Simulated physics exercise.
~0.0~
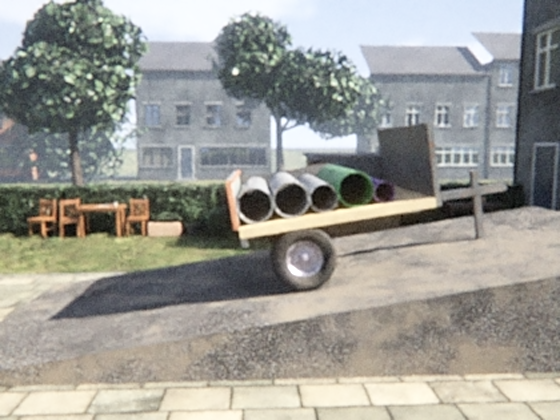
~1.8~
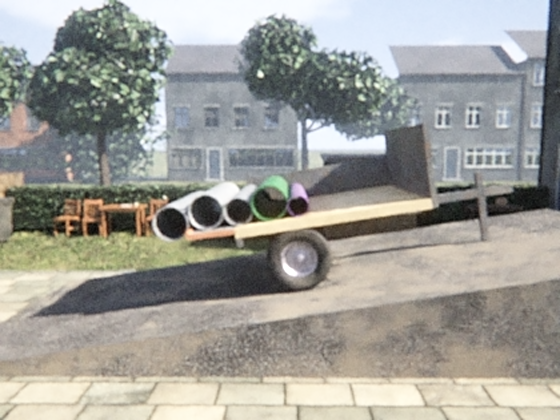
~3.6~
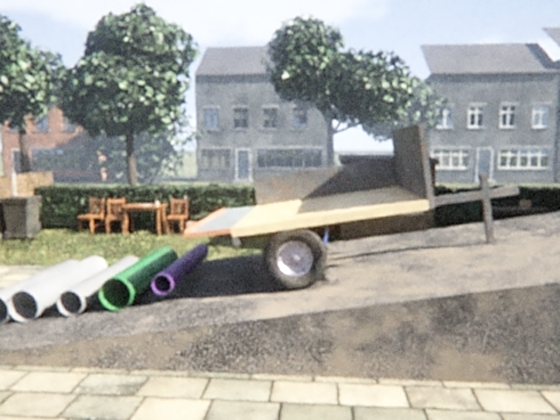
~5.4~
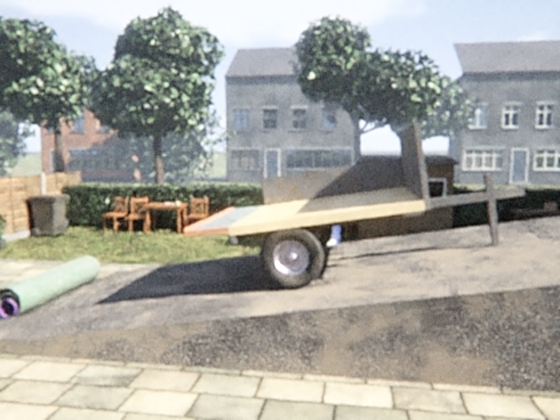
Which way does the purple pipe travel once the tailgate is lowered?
The purple pipe rolls to the left, off the lowered tailgate and on down the slope.
